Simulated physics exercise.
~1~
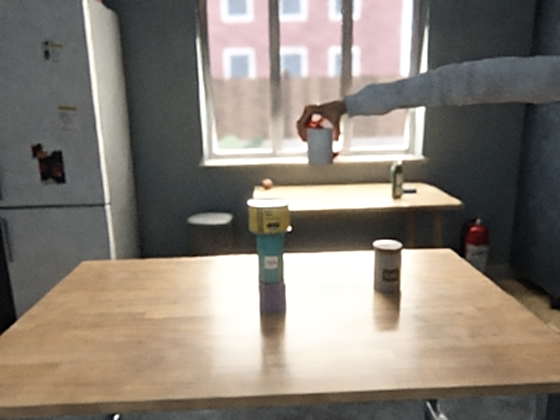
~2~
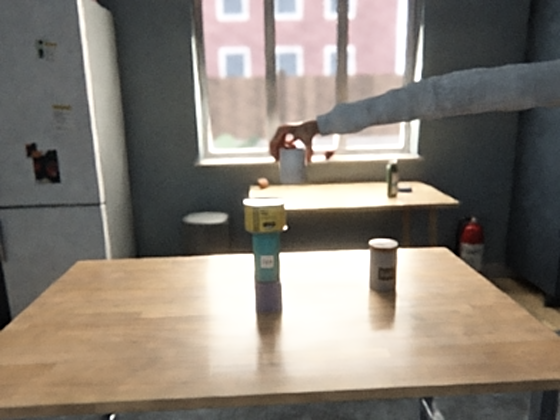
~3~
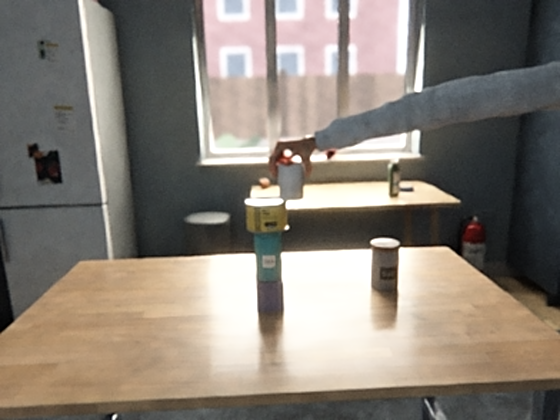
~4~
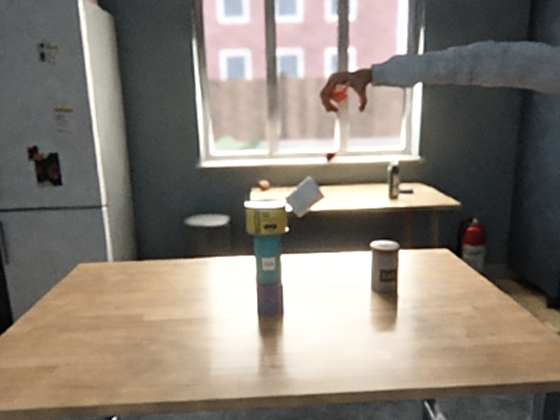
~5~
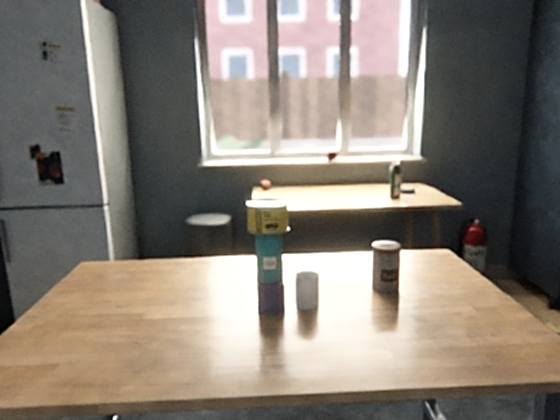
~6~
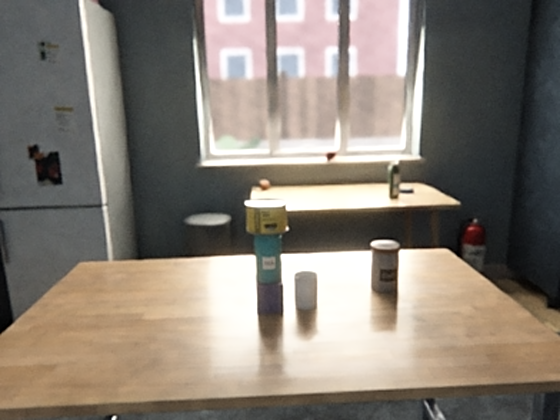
A hand lowering a white cup onto a small stack and letting go, the cup tipping off and landing upright beside it.
